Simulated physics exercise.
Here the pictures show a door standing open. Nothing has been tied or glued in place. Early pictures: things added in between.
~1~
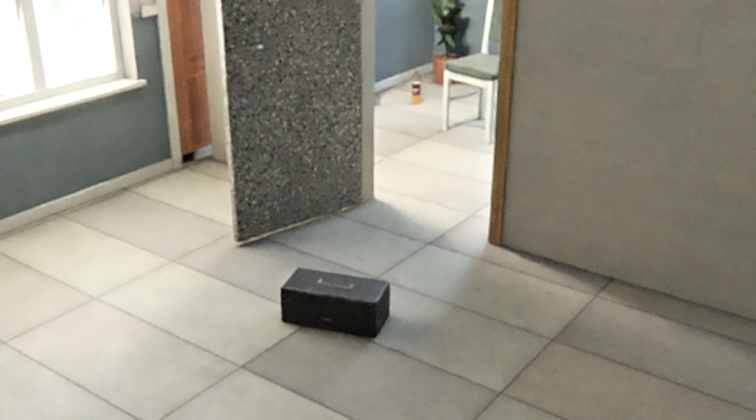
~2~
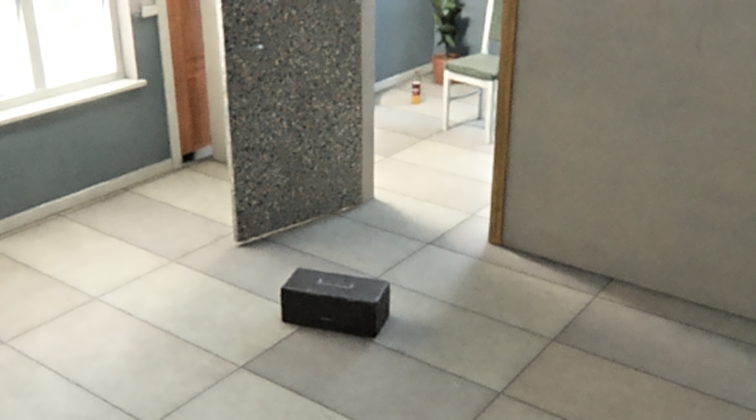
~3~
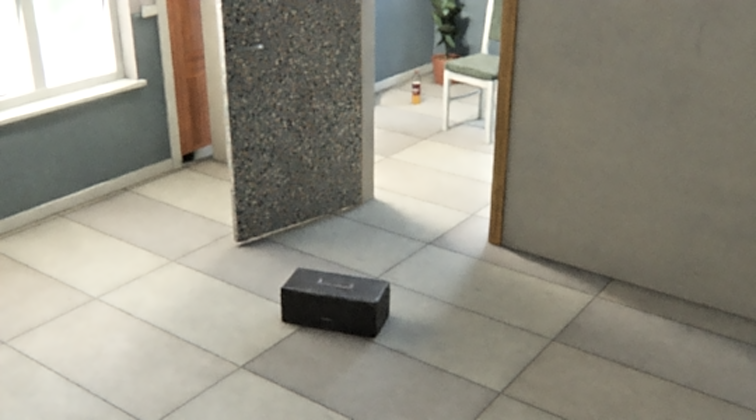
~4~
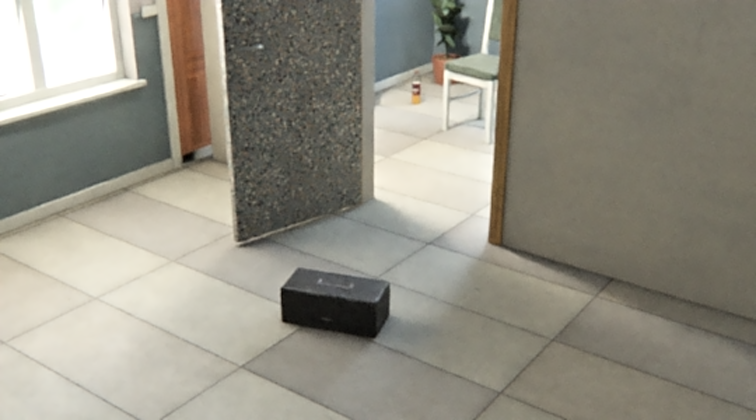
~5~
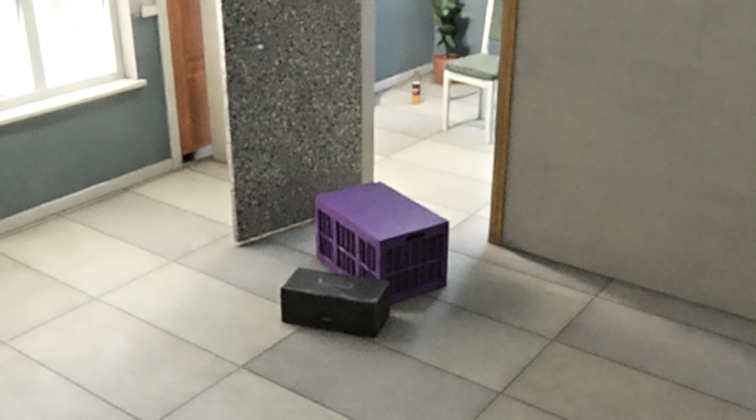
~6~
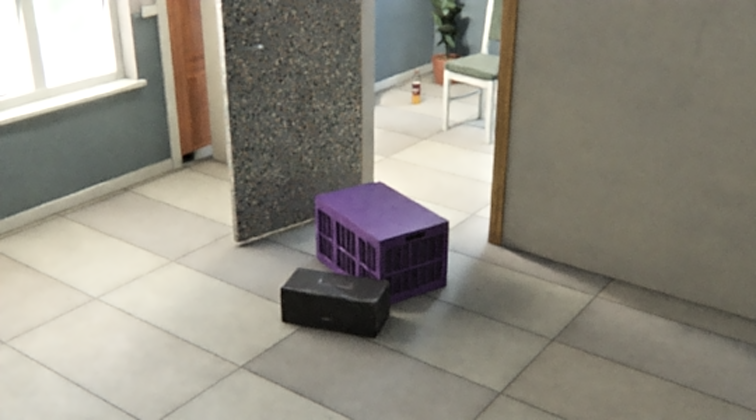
A purple slatted box is the only thing that changes, absent at first and then suddenly there on the pale tiled floor of a room seen from above at an angle. It sits just behind a small black box, near a speckled grey door standing wide open, with a window at left and a chair and plant beyond. The door, the black box and the camera all stay still.
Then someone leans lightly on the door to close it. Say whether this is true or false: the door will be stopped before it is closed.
True, it is stopped before closing.
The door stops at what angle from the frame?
Some 70°.
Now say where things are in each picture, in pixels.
Door wide open and still; black toolbox (336, 302), in the first frame.
Door wide open and still; black toolbox (336, 302), in the second frame.
Door wide open and still; black toolbox (336, 302), in the third frame.
Door wide open and still; black toolbox (336, 302), in the fourth frame.
Door wide open and still; black toolbox (336, 302), in the fifth frame.
Door wide open and still; purple chest (380, 240); black toolbox (336, 302), in the sixth frame.
Then, 0.40 s on from there, open by 97°.
Then, 0.60 s on from there, open by 89°.
Then, 0.80 s on from there, open by 80°.
Then, 1.00 s on from there, open by 72°.
In the end, open by 72°; both unmoved. At the end, from the last picture's camera, purple chest near (382, 241).
